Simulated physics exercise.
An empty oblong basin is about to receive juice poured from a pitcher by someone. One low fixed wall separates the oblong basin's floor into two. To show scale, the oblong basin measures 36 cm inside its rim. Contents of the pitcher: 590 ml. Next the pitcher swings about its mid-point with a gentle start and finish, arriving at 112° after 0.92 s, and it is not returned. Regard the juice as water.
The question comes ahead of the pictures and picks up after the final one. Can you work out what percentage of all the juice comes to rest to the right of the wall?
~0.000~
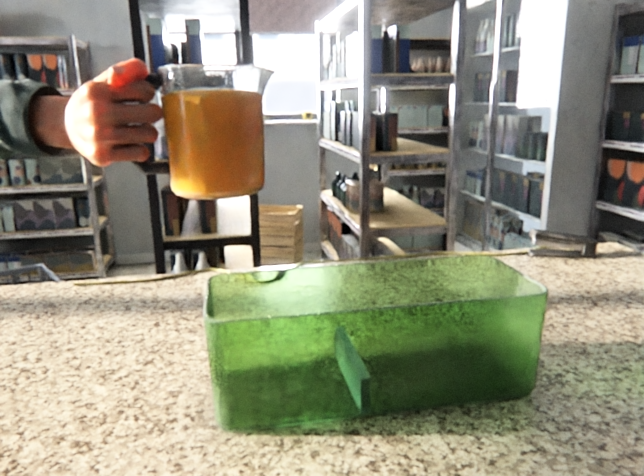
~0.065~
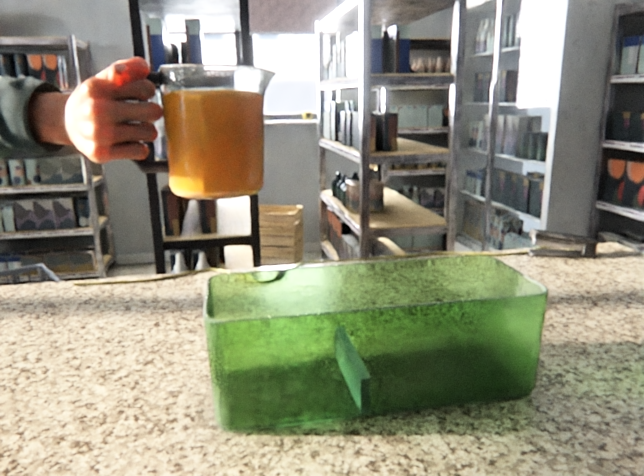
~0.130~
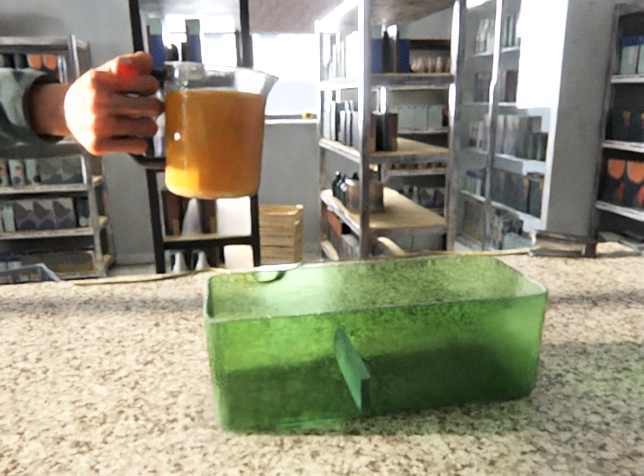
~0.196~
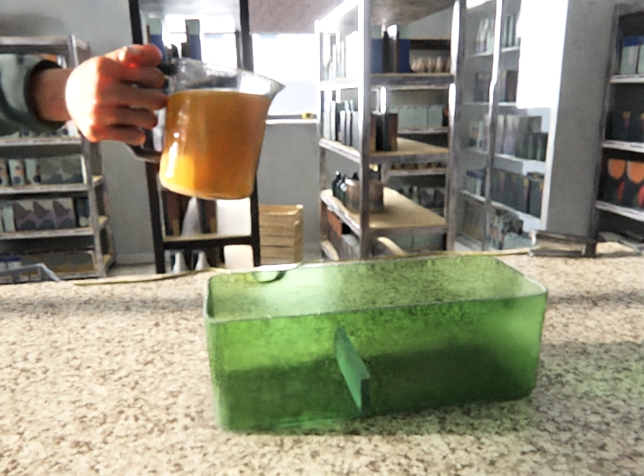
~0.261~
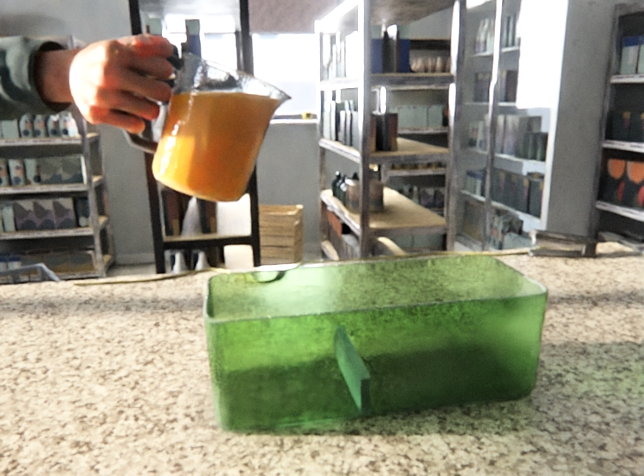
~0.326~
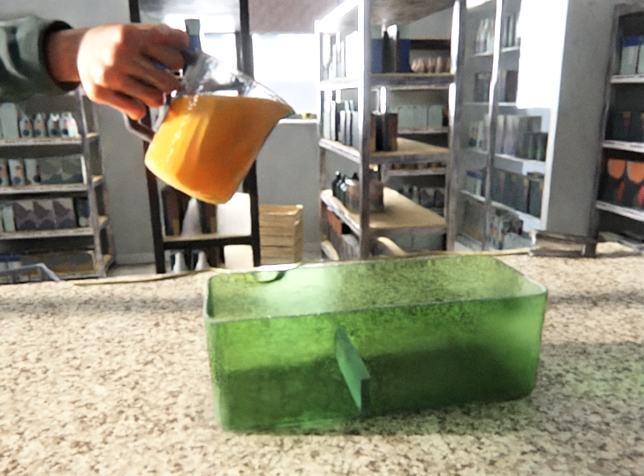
I would put it at 62 per cent.
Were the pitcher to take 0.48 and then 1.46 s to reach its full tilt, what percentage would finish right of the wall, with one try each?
45 then 70 %.
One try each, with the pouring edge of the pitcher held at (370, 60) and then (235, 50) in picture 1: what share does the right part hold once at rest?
Respectively about 90 and 5 percent.
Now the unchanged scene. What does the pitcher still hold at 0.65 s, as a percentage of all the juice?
Around 62 in a hundred.
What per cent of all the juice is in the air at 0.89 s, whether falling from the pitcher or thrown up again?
Around 18 percent of the liquid.
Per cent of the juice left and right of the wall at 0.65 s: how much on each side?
Left about 1, right about 10.
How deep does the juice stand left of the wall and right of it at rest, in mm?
Some 12 mm on the left and some 14 mm on the right.
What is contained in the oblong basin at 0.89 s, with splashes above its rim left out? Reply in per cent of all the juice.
70 per cent or thereabouts.
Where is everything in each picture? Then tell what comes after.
The first picture shows tilt 0°; pouring edge (275, 70); surface from (165, 94) to (260, 93); the oblong basin's rim runs from (207, 298) to (518, 273); the wall's top is at (351, 350).
The second picture shows tilt 1°; pouring edge (276, 72); surface from (165, 93) to (261, 93).
The third picture shows tilt 5°; pouring edge (280, 76); surface from (168, 93) to (264, 94).
The fourth picture shows tilt 12°; pouring edge (286, 85); surface from (171, 95) to (269, 96).
The fifth picture shows tilt 21°; pouring edge (292, 97); surface from (173, 102) to (278, 97).
The sixth picture shows tilt 31°; pouring edge (297, 111); surface from (168, 119) to (290, 103).
Then, 0.65 s in, the tilt is 90° and 62 per cent is still to pour, 1 is left of the wall and 10 right of it.
Then, 0.89 s in, the tilt is 112° and 12 per cent is still to pour, 17 is left of the wall and 52 right of it.
Then, 1.15 s in, the tilt is 112° and 0 per cent is still to pour, 36 is left of the wall and 61 right of it.
Then, 1.42 s in, the tilt is 112° and 0 per cent is still to pour, 37 is left of the wall and 62 right of it.
Finally, 37 per cent lies left of the wall, 62 right of it and 1 outside.
